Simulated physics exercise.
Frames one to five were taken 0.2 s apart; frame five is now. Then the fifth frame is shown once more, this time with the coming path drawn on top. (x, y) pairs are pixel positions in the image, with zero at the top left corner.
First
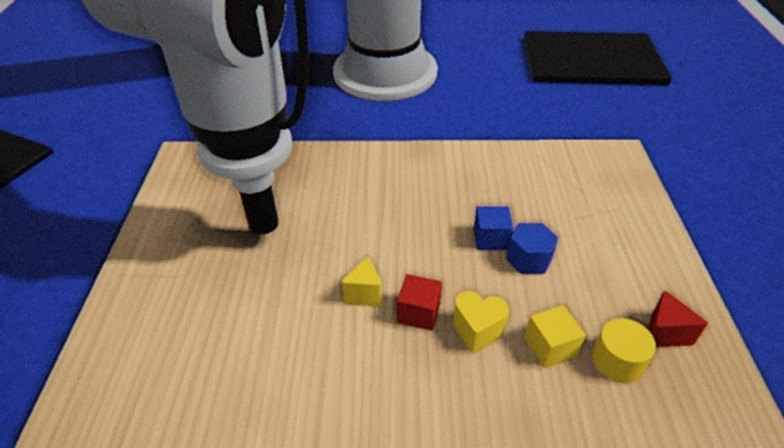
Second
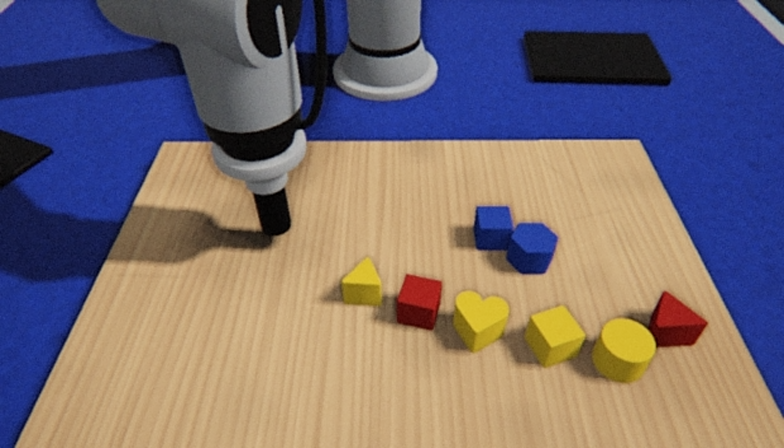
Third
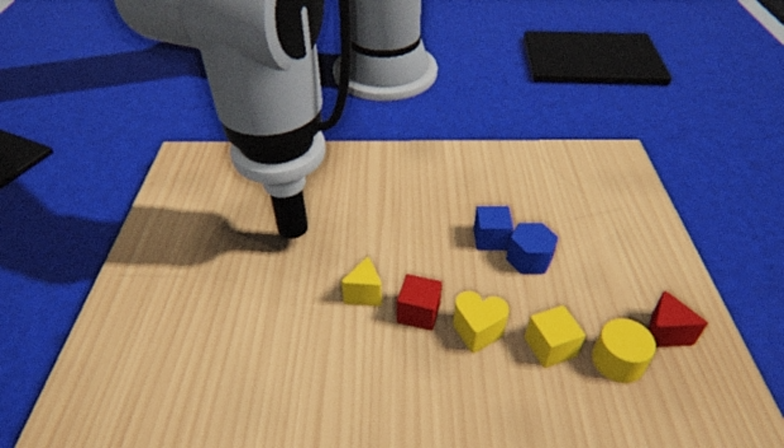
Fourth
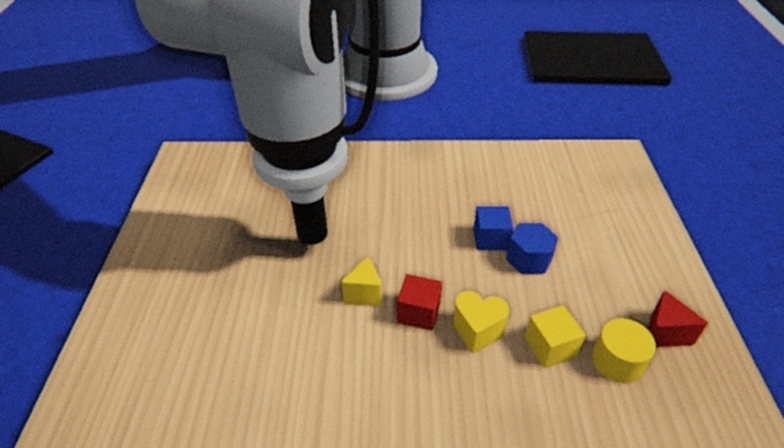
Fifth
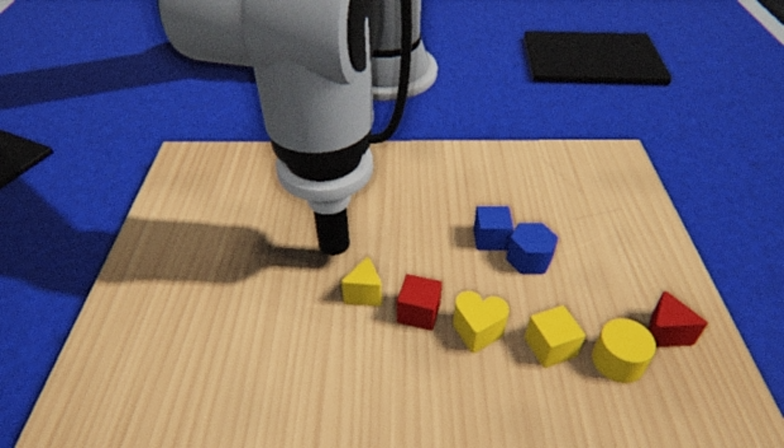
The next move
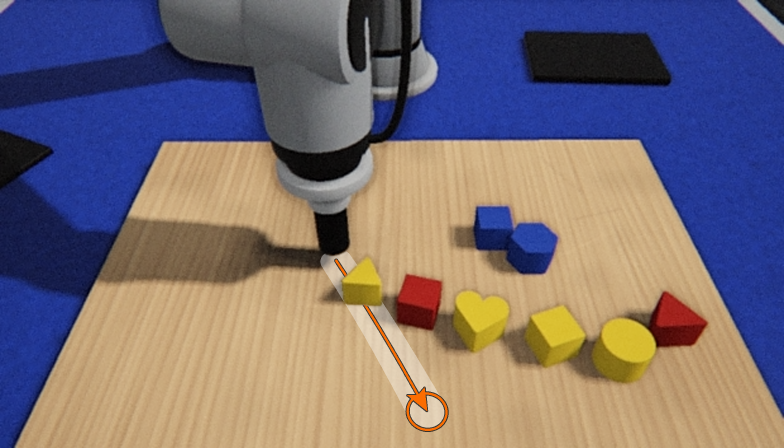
A grey robot arm with a black cylindrical tip stands over a light wooden board on a blue surface, seen from above at a fixed angle. Two blue blocks sit above a row of a yellow triangle, red cube, yellow heart, yellow cube and yellow cylinder, with a red triangular block at right. The arm glides a short way right and slightly downward, nearing the yellow triangle, while every block stays still.
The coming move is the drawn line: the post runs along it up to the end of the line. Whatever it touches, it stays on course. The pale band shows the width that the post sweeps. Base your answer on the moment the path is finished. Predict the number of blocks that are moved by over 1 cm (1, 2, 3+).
I foresee one block being moved.
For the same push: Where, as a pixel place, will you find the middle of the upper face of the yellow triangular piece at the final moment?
Just about (455, 371).
The drawn path runs straight from (336, 261) to (427, 411).
One third of the way, post (363, 287); yellow triangular piece (382, 298).
Two thirds of the way, post (394, 337); yellow triangular piece (422, 346), turned 15° anticlockwise; red square piece (425, 293), turned 20° anticlockwise.
At the end, post (428, 397); yellow triangular piece (455, 371), turned 60° anticlockwise; red square piece (425, 293), turned 20° anticlockwise; yellow heart not moved.
